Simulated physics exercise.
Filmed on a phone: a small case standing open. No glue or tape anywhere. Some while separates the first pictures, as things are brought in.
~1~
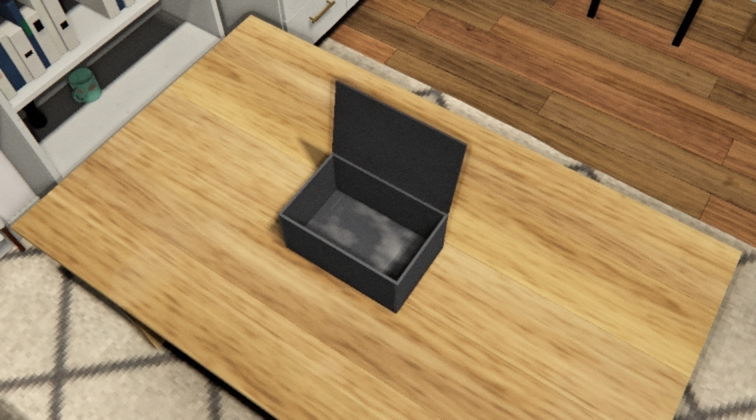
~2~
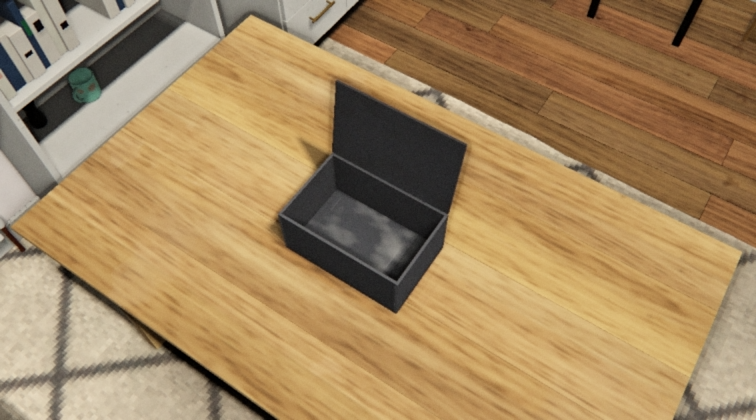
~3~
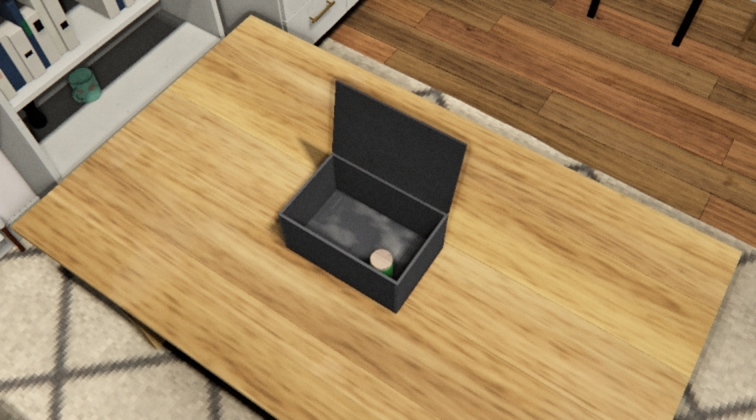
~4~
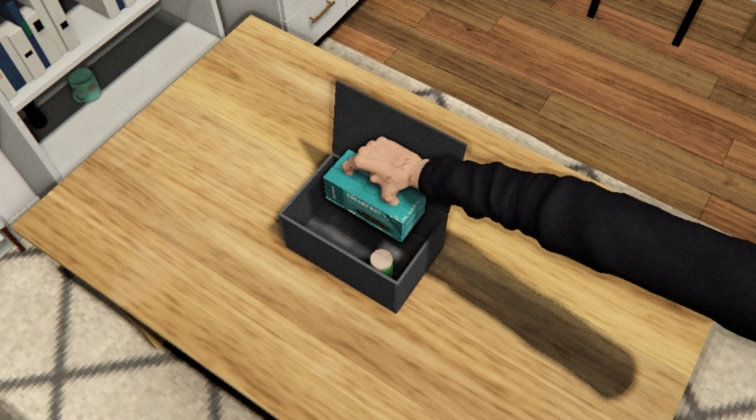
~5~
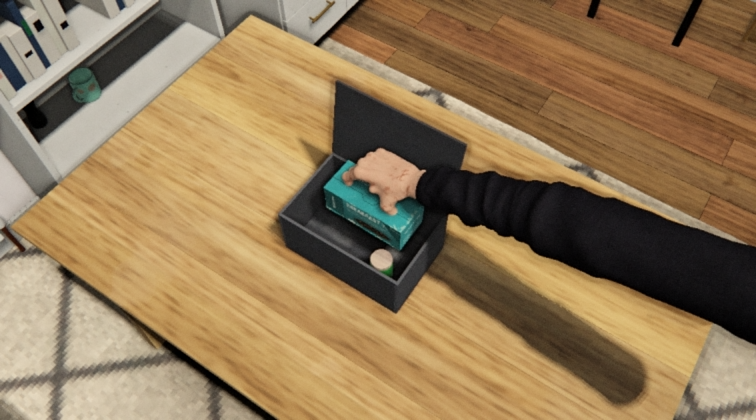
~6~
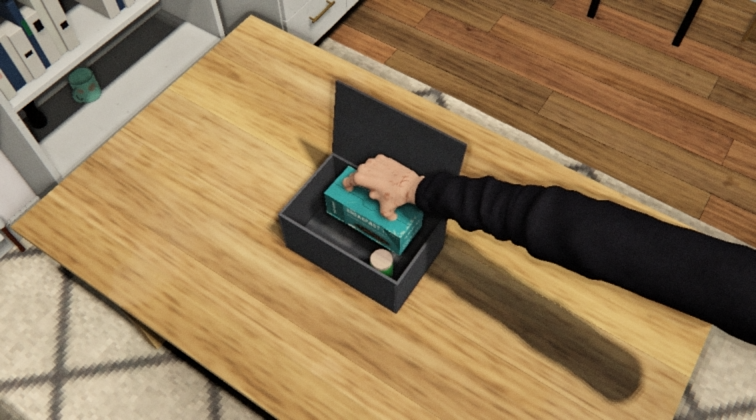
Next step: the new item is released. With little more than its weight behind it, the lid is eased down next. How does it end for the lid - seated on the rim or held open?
For the lid it ends seated on the rim.
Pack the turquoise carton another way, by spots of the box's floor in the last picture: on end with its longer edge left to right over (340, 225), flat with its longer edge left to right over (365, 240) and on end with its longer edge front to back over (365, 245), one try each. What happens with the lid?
The lid stays up the first time, goes down the second time and stays up the third time.
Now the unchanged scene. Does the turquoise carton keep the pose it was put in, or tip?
It stays as placed.
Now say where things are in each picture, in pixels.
In the first frame, the last thing is not in view yet.
In the second frame, the last thing is not in view yet.
In the third frame, the last thing is not in view yet; green shaker (381, 269).
In the fourth frame, still above its spot; turquoise carton (375, 195); green shaker (381, 269).
In the fifth frame, still above its spot; turquoise carton (374, 205); green shaker (381, 269).
In the sixth frame, put in, still held; turquoise carton (374, 210); green shaker (381, 269).
Then, 1.20 s later than the last frame, lid starting down; turquoise carton moved a little near (374, 233).
Then, 1.90 s later than the last frame, lid 39° above the rim; turquoise carton moved a little near (374, 233).
When it is over, lid shut; moved from the start, turquoise carton; green shaker as before. End places, in pixels of the last picture, turquoise carton near (374, 233).
